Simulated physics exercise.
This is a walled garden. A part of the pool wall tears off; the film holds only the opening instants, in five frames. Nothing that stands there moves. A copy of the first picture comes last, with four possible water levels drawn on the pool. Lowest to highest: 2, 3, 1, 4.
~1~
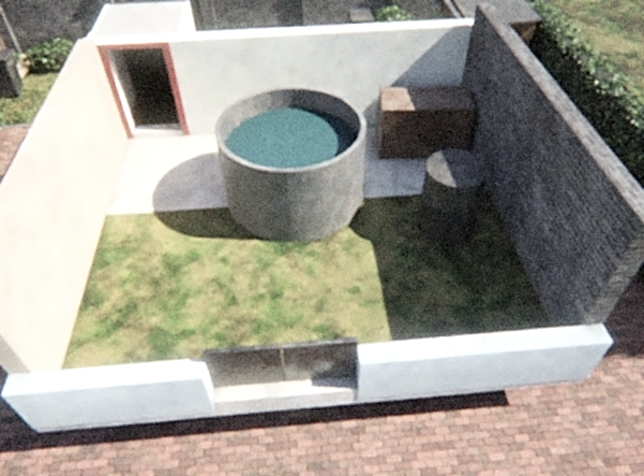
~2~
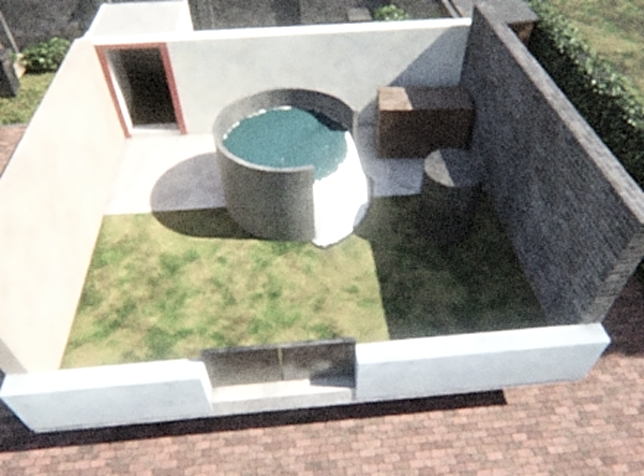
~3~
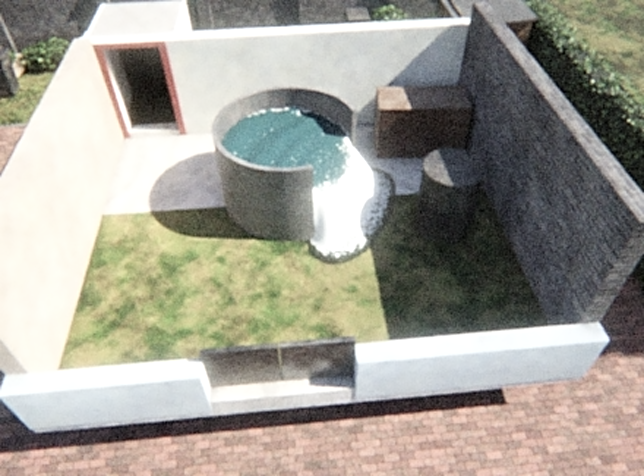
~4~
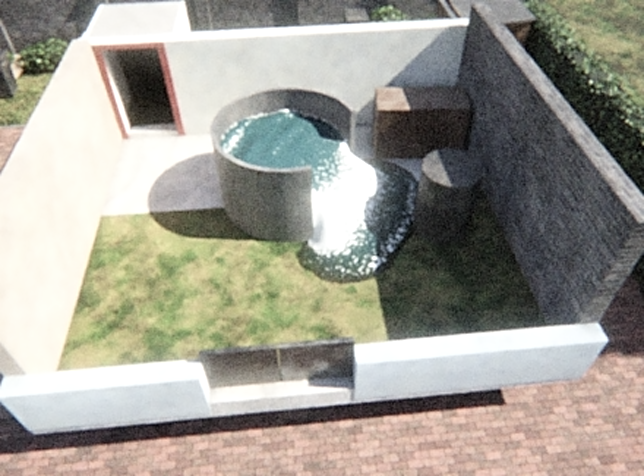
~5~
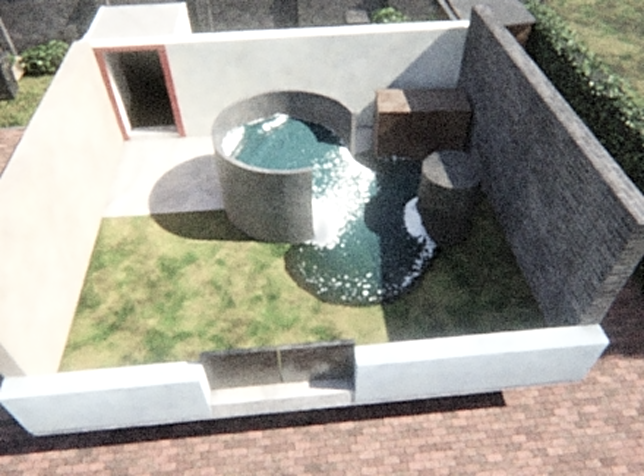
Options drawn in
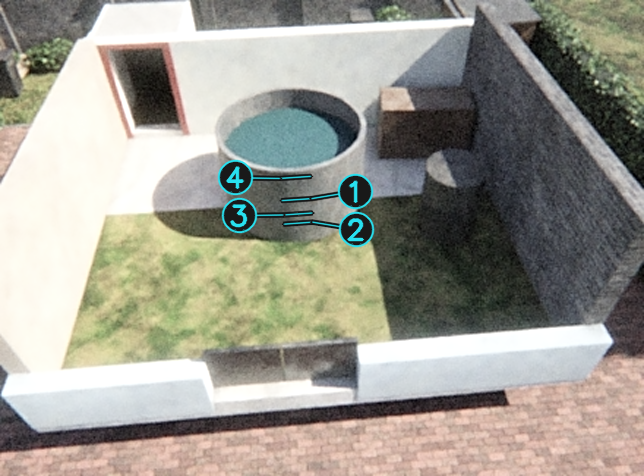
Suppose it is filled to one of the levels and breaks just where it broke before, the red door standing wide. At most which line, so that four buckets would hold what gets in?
It is 1.
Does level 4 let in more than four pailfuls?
Yes, it does.
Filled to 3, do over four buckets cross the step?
No, not at all.
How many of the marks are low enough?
Three of the four.
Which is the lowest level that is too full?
4 it is.
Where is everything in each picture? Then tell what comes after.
Water in the pool at rest, its middle at (292, 144); foot of the red doorway at (159, 136); shut gate at (281, 349), in the first frame.
Front seen at (322, 236), 2 % of the ground wet, in the second frame.
Front seen at (380, 172), 5 % of the ground wet, in the third frame.
Front seen at (387, 165), 10 % of the ground wet, in the fourth frame.
Front seen at (402, 287), 17 % of the ground wet, in the fifth frame.
On the marked copy, 1 at (296, 199); 2 at (298, 223); 3 at (297, 213); 4 at (295, 177); from the bottom up 2, 3, 1, 4.
If 1 is chosen, a splash gets over, under a bucket.
If 2 is chosen, nothing gets over.
If 3 is chosen, nothing gets over.
If 4 is chosen, about 10 bucketfuls get in.
